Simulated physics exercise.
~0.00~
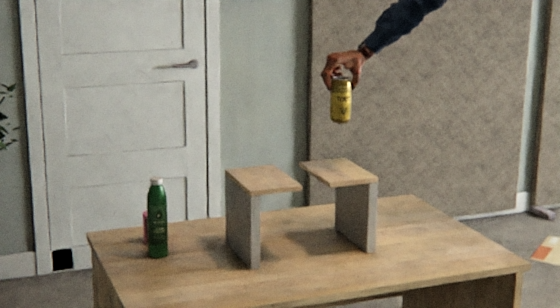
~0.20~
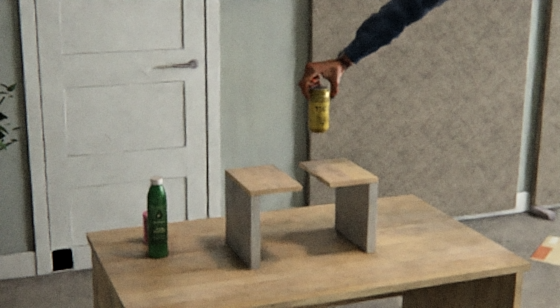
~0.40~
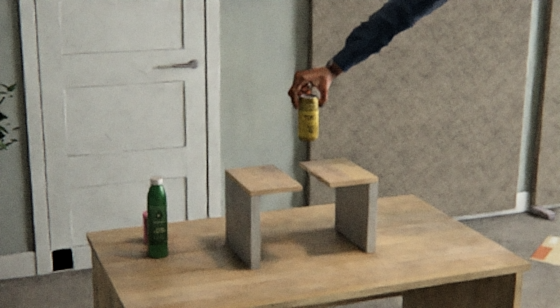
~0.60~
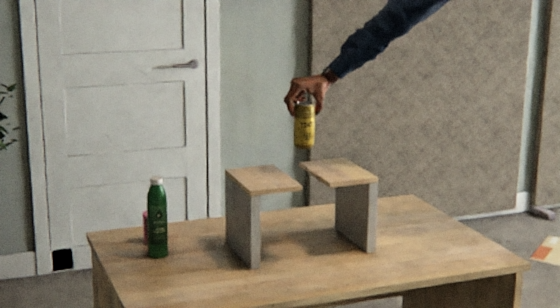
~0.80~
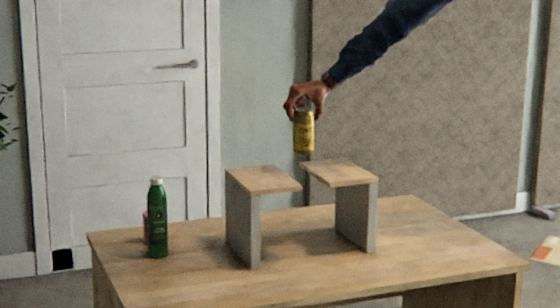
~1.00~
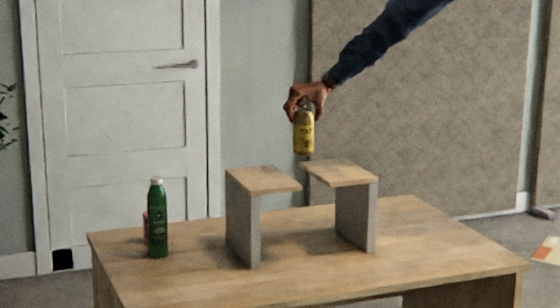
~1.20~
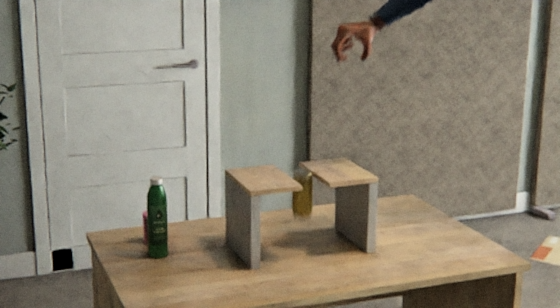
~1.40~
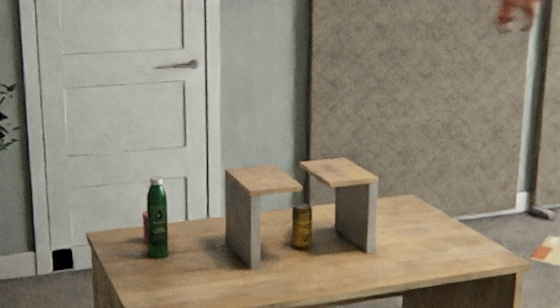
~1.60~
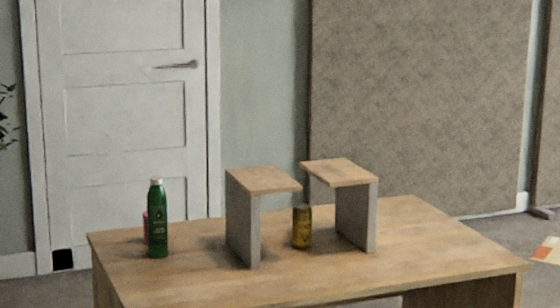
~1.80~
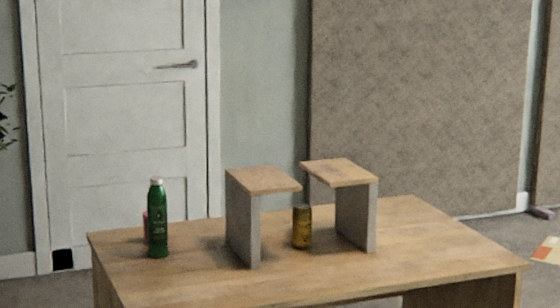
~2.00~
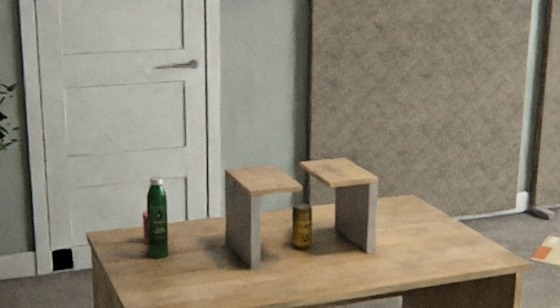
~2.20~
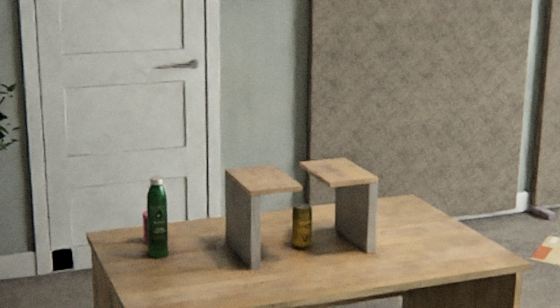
The clip shows a hand lowering a yellow can above the gap between two wooden-topped ledges on a table, near a green bottle. The hand lets go and withdraws, and the can drops through the gap, ending upright on the tabletop between the ledges.
